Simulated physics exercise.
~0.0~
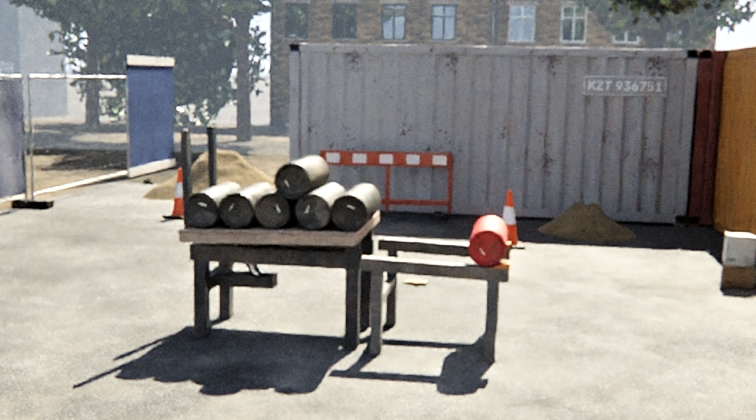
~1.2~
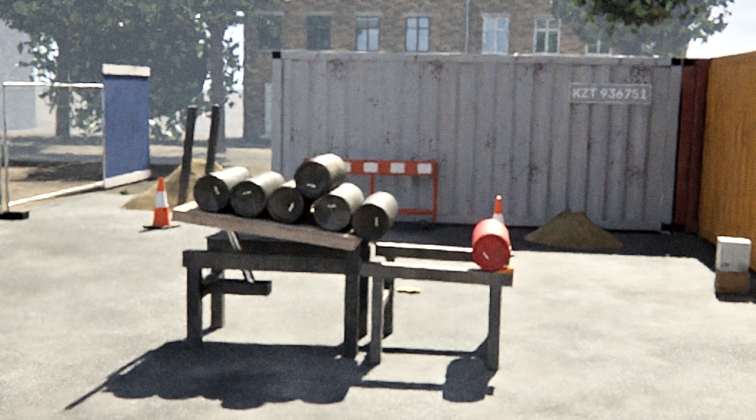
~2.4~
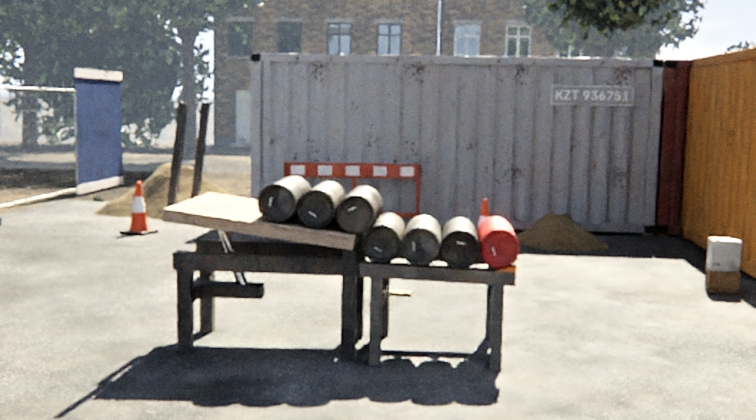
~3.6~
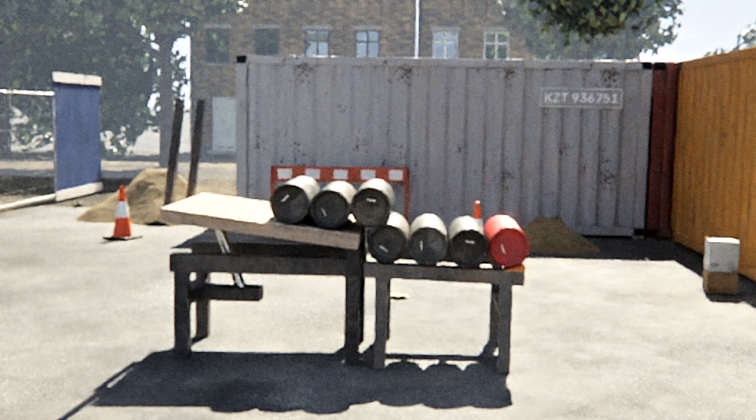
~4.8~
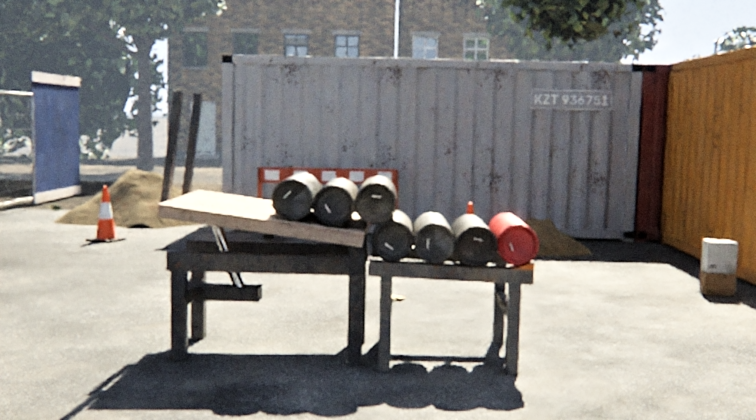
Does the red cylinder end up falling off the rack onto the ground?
No, the red cylinder stays up on the rack, resting at its right end beside three dark ones.
Dark cylinders roll down a tilting deck, three joining a red one while three stay behind.
